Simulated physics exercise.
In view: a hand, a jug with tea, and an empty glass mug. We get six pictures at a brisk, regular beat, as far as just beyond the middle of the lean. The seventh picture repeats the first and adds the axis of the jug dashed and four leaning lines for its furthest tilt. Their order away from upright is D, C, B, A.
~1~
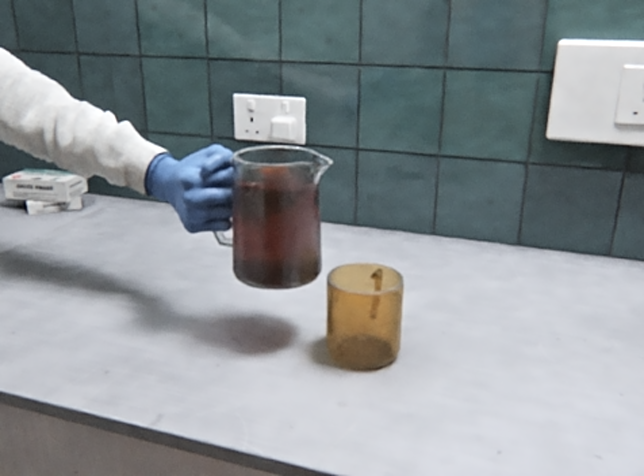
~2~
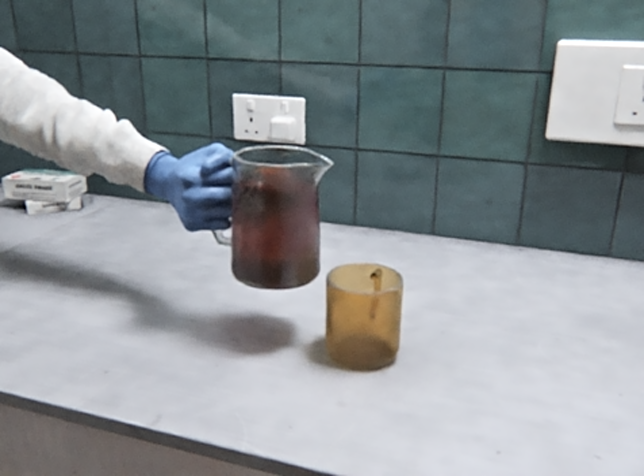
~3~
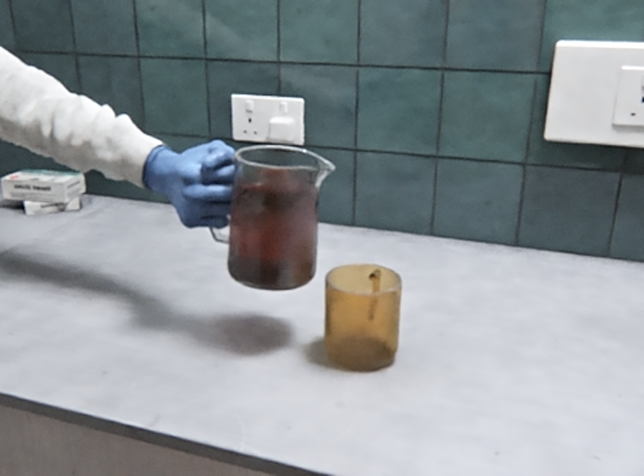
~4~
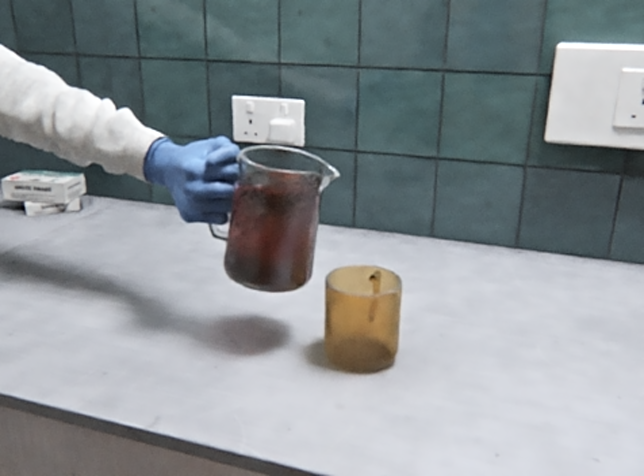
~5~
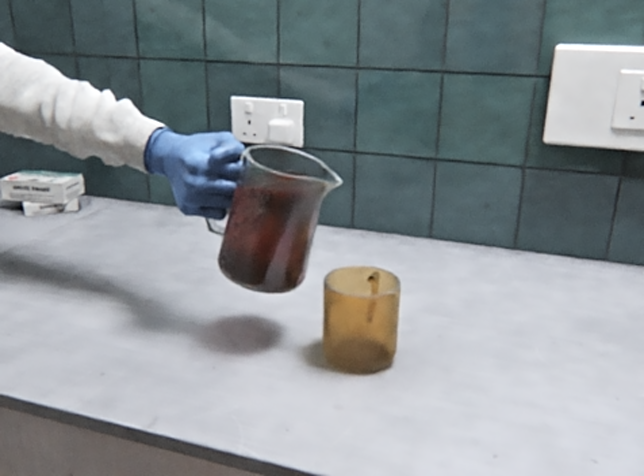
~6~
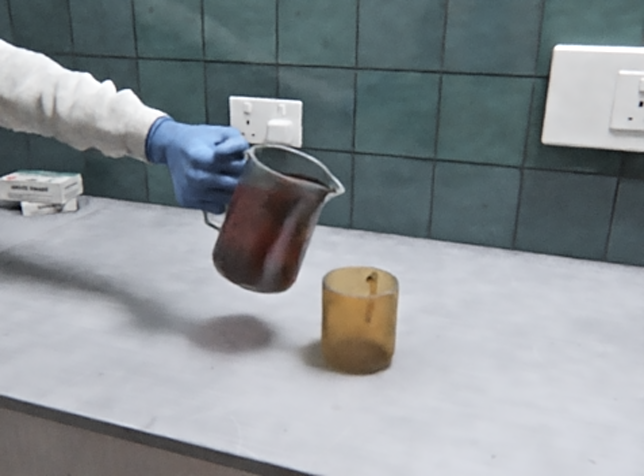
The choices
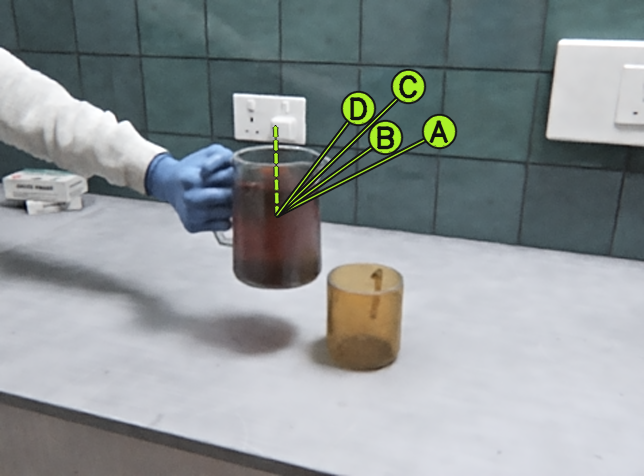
A glass jug of reddish-brown tea, gripped by a blue-gloved hand in a white sleeve reaching in from the left, is held upright above a pale grey counter, seen from slightly above. An empty amber glass mug stands to its right, with small boxes at far left and white sockets on dark green tiles behind. The hand gradually tilts the jug rightward, its spout lowering slightly, while the mug stays still.
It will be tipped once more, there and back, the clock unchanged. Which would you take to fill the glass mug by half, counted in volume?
A is best.
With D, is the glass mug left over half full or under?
Under half.
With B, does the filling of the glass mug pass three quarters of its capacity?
No, it does not.
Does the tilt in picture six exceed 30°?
No, it does not.
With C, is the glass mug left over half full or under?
Under.
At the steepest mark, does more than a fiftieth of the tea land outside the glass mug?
No, it does not.
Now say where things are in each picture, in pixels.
In the first picture, upright, lip at (330, 163); rim of the glass mug round (365, 277); nothing has left yet.
In the second picture, upright, lip at (330, 164); nothing has left yet.
In the third picture, tipped about 4°, lip at (332, 168); nothing has left yet.
In the fourth picture, tipped about 9°, lip at (336, 175); nothing has left yet.
In the fifth picture, tipped about 14°, lip at (340, 183); nothing has left yet.
In the sixth picture, tipped about 20°, lip at (342, 191); nothing has left yet.
On the marked copy, A at (425, 139); B at (371, 147); C at (396, 98); D at (348, 121).
If A is chosen, the glass mug ends with about 50 % of what it can hold.
If B is chosen, the glass mug ends with about 34 % of what it can hold.
If C is chosen, the glass mug ends with about 22 % of what it can hold.
If D is chosen, the glass mug ends with about 13 % of what it can hold.
